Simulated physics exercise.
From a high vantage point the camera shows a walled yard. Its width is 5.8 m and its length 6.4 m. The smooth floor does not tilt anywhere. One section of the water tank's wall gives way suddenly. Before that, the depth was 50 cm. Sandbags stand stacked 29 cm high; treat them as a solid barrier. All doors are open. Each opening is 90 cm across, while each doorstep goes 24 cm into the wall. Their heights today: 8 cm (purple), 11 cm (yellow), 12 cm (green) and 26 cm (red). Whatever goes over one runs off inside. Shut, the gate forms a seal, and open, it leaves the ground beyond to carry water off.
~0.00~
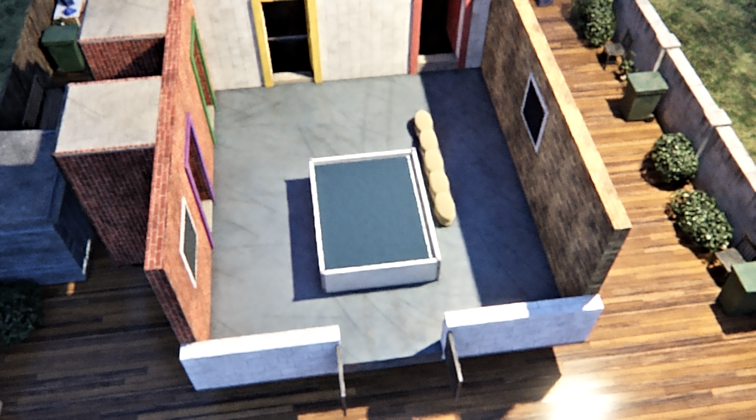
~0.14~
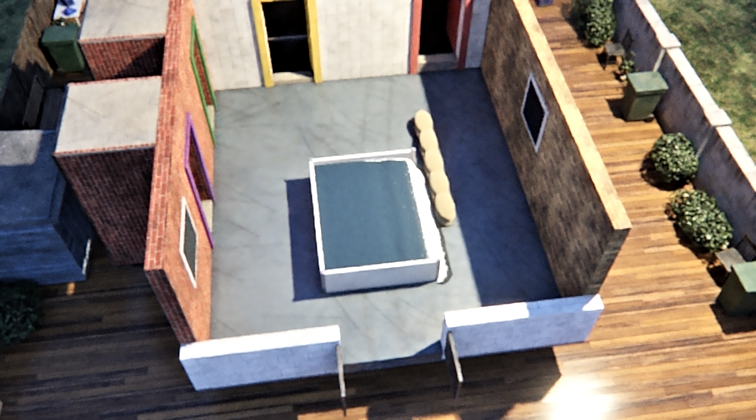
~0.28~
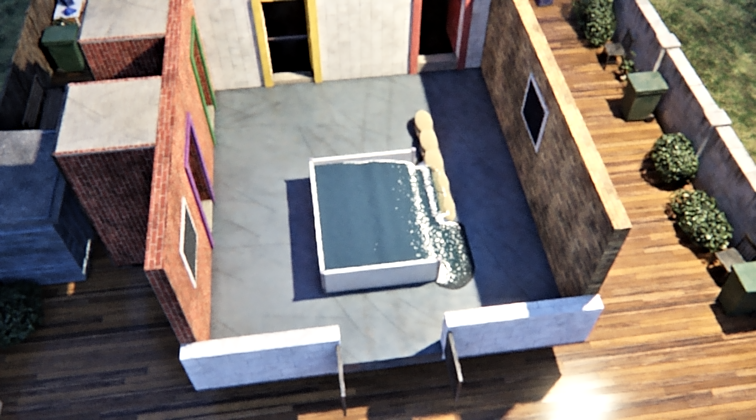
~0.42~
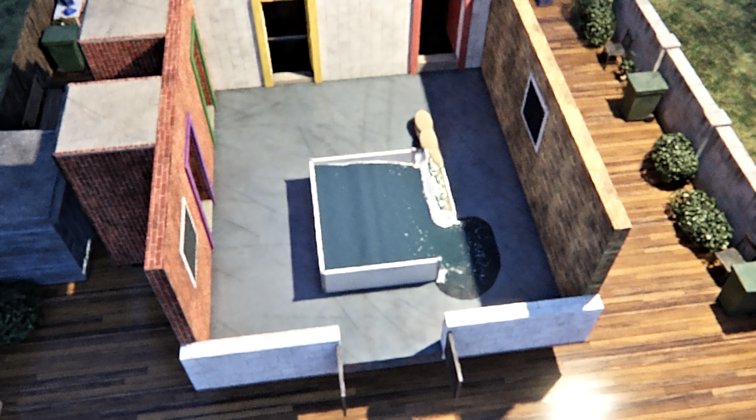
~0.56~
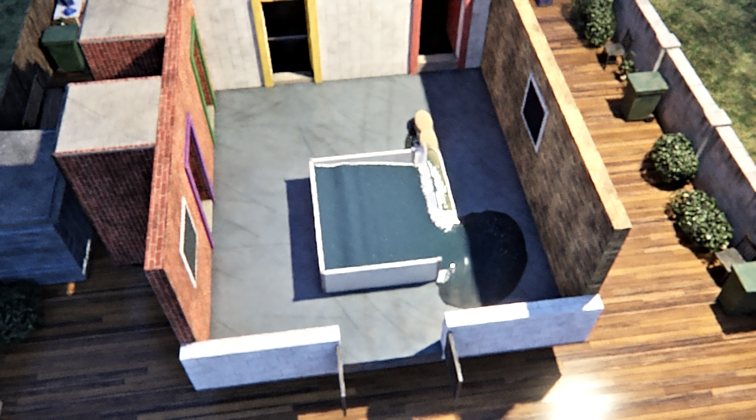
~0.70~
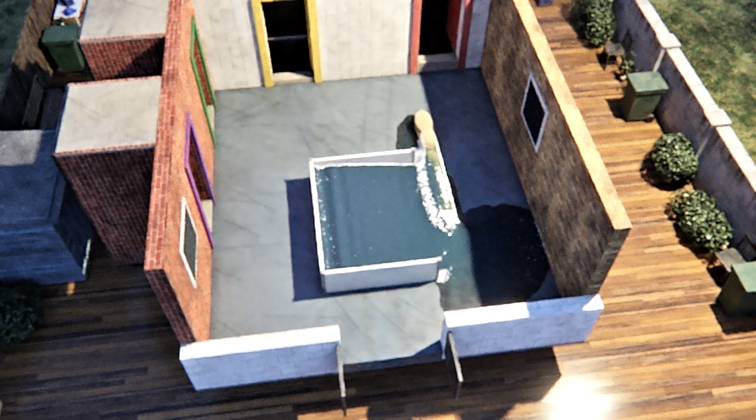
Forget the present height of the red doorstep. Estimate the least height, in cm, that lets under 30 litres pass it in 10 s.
I would say 9.5 cm.
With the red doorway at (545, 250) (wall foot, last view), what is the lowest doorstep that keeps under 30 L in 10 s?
You'd want it roughly 23 cm high.
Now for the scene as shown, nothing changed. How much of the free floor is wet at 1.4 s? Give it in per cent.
Roughly 30 percent of the floor.
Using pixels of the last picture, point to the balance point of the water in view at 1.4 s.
I'd say around (413, 225).
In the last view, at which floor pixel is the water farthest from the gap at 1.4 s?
(384, 83).
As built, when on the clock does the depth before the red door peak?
I'd say near 7.0 seconds.
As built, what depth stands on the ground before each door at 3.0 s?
Depths in cm - purple: 0, yellow: 5, green: 0, red: 3.
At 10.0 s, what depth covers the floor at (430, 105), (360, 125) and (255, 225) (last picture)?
About 7, 3 and 3 cm.
After 1.4 s water covers 30 % of the floor, deepest (39 cm) near (428, 197); it has not reached the red door.
After 3.0 s water covers 45 % of the floor, deepest (27 cm) near (568, 322); 3 cm at the red door, 0 litres in over its 26 cm doorstep.
After 10.0 s water covers 95 % of the floor, deepest (12 cm) near (214, 148); 7 cm at the red door, 0 litres in over its 26 cm doorstep.
At the red door as built, the water arrived by 2.4 s and peaked near 15 cm at 6.8 s.
With a doorstep of 7.5 cm, 63 litres would have come in within the 10 s; with 12 cm, 8 litres. So under 30 litres takes about 9.5 cm.
